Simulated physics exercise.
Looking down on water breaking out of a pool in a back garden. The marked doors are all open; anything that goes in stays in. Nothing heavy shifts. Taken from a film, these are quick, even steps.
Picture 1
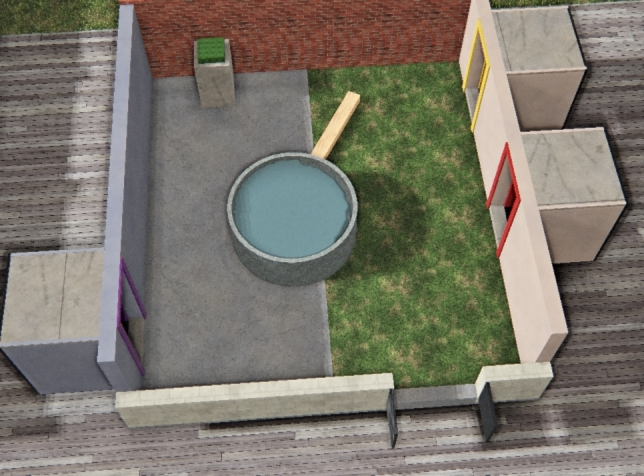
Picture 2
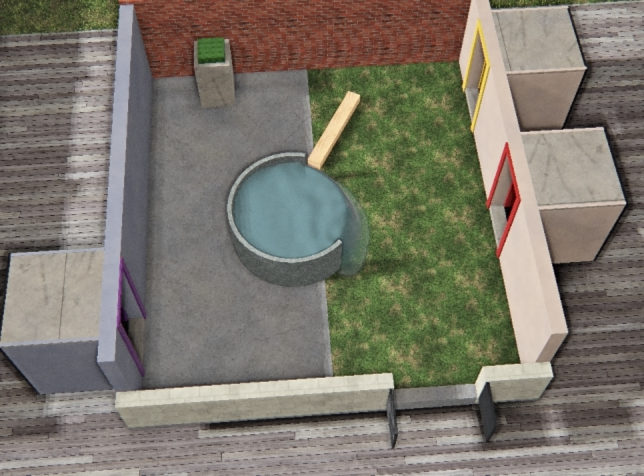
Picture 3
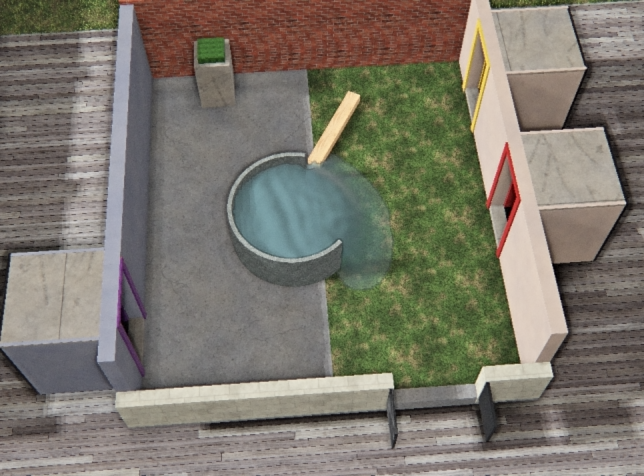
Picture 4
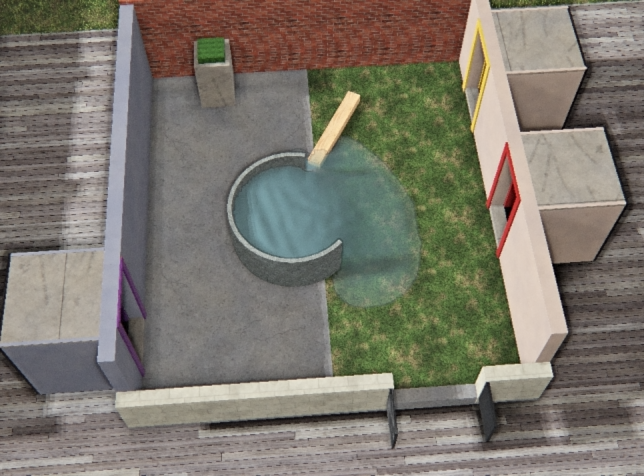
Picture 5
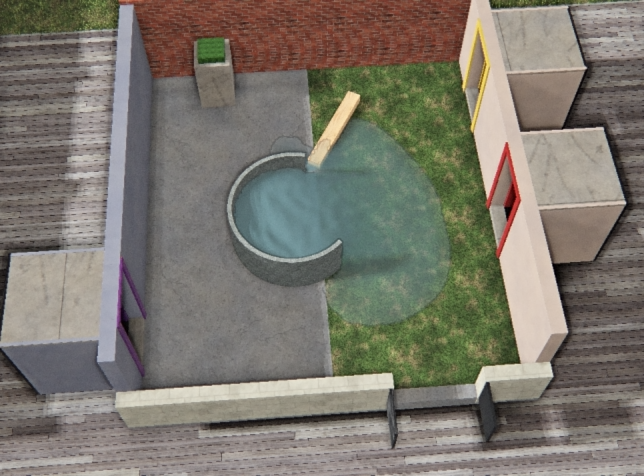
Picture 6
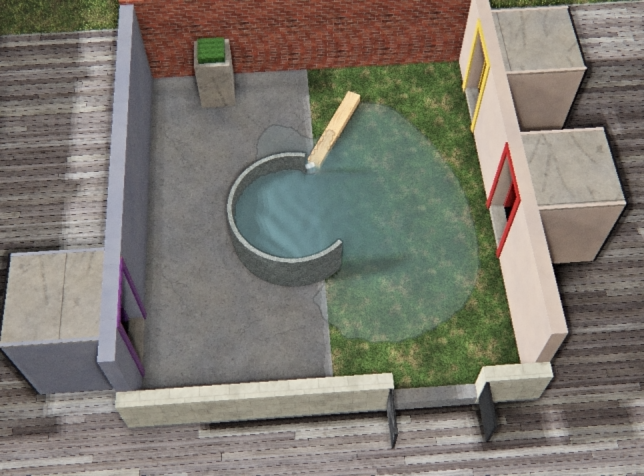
In a walled back garden seen from above, a round stone pool sits full and still between grey paving and grass. Its right side opens and water pours out across the lawn, fanning wider toward the right-hand wall and spreading past the wooden plank, while a thin patch creeps onto the paving.
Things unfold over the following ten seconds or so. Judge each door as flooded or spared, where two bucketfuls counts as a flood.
The yellow door is flooded, the red door is flooded, the purple door is spared.
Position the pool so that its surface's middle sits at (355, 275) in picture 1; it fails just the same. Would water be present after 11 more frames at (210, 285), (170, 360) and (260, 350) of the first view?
First one stays unwetted, next one stays unwetted, last one stays unwetted.
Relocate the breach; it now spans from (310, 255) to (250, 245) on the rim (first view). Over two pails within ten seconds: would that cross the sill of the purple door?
One by one: The purple one lets more in.
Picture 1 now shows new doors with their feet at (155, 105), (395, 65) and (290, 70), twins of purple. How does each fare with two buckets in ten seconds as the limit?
So it goes runs below, then runs above, then runs below.
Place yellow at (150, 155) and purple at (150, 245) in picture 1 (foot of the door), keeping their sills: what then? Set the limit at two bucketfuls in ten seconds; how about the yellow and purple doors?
Then: Yellow door holds, purple door holds.
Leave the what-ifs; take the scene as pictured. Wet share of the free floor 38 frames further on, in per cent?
It comes out near 75 percent.
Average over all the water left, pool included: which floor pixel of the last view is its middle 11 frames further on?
That puts it at around (396, 200).
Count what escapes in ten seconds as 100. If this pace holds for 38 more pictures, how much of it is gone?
By then, close to 75 % of it.
A moment on, water covers 45 % of the floor; the yellow door wet at the sill, nothing in, the red door under two buckets in, the purple door not reached.
Next, water covers 45 % of the floor; the yellow door under two buckets in, the red door over two buckets in, the purple door not reached.
Then, water covers 50 % of the floor; the yellow door over two buckets in, the red door far over two buckets in, the purple door not reached.
Later, water covers 75 % of the floor; the yellow door far over two buckets in, the red door far over two buckets in, the purple door not reached.
In the end, water covers 95 % of the floor; the yellow door far over two buckets in, the red door far over two buckets in, the purple door wet at the sill, nothing in.
